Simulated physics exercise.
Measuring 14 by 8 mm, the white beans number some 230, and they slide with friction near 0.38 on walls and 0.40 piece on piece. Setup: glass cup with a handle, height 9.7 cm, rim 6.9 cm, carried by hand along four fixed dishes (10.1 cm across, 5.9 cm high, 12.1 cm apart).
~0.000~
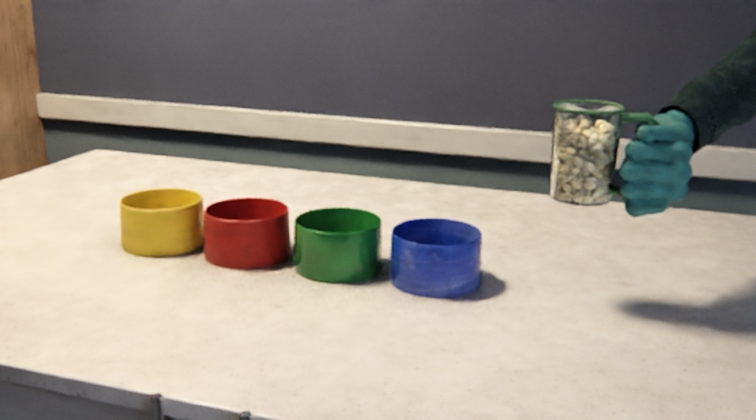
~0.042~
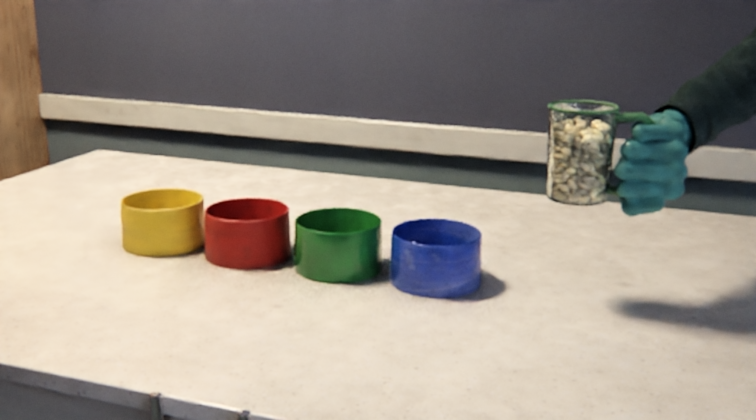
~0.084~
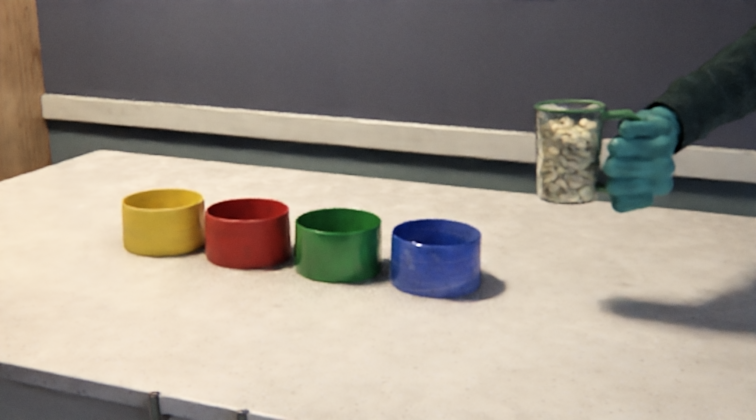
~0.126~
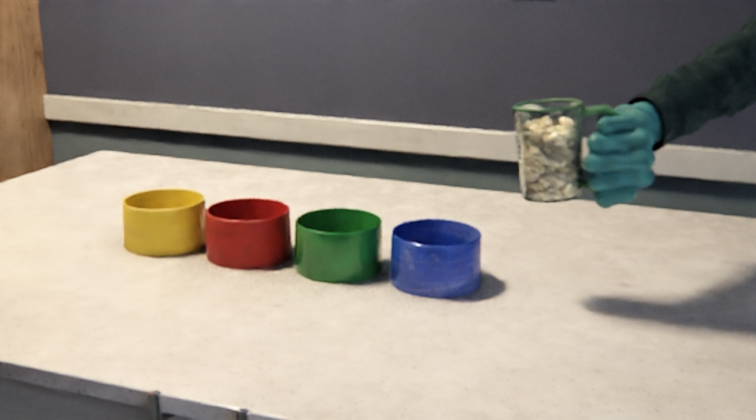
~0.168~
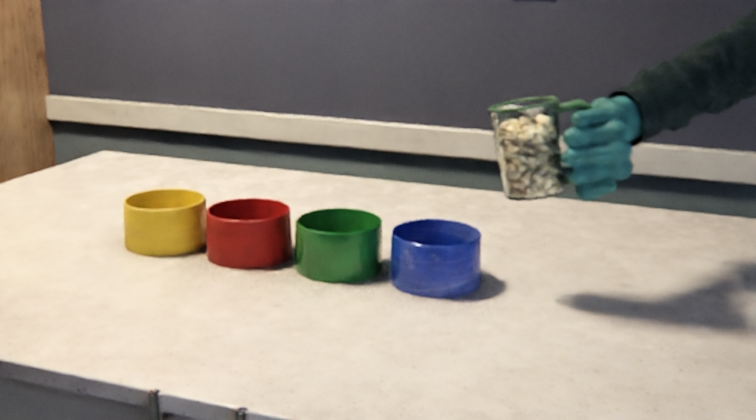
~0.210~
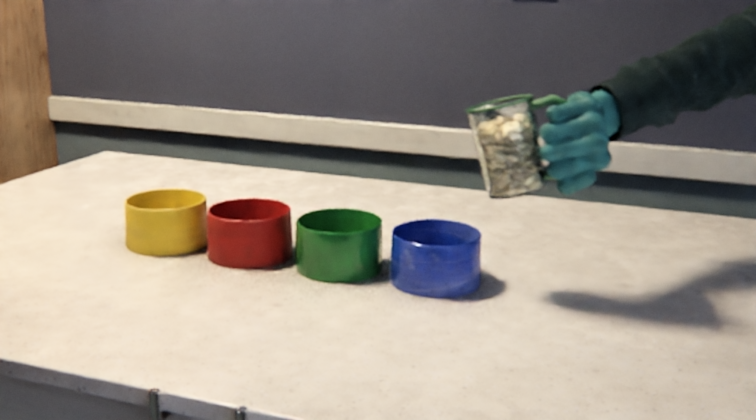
Gloved hand carrying a glass cup of white beans leftward and tilting it slightly toward four coloured dishes on a pale table.
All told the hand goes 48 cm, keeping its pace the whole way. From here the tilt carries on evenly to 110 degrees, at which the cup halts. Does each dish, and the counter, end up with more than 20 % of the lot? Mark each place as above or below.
Marks: Red below, blue below, green below, yellow above, counter above.
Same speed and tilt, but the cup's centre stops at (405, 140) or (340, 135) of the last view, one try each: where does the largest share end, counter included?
On the first run most goes to green, and on the second to counter.
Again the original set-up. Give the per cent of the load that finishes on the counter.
40 %.
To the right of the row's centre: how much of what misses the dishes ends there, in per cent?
Fraction on that side: Around 0 %.
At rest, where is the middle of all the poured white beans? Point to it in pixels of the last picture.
After settling, the middle sits near (150, 233).
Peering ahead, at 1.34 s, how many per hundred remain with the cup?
25 per cent.
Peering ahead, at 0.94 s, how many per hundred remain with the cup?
Reading: Approx. 100 %.
Then, at 0.65 s, tilt 61 degrees; cup holds 100 %.
After 0.94 s, tilt 91 degrees; cup holds 100 %.
Then, at 1.34 s, tilt 110 degrees; cup holds 25 %, yellow 35 %.
By 2.6 s all is still; red 0 %, blue 0 %, green 0 %, yellow 60 %, counter 40 %.
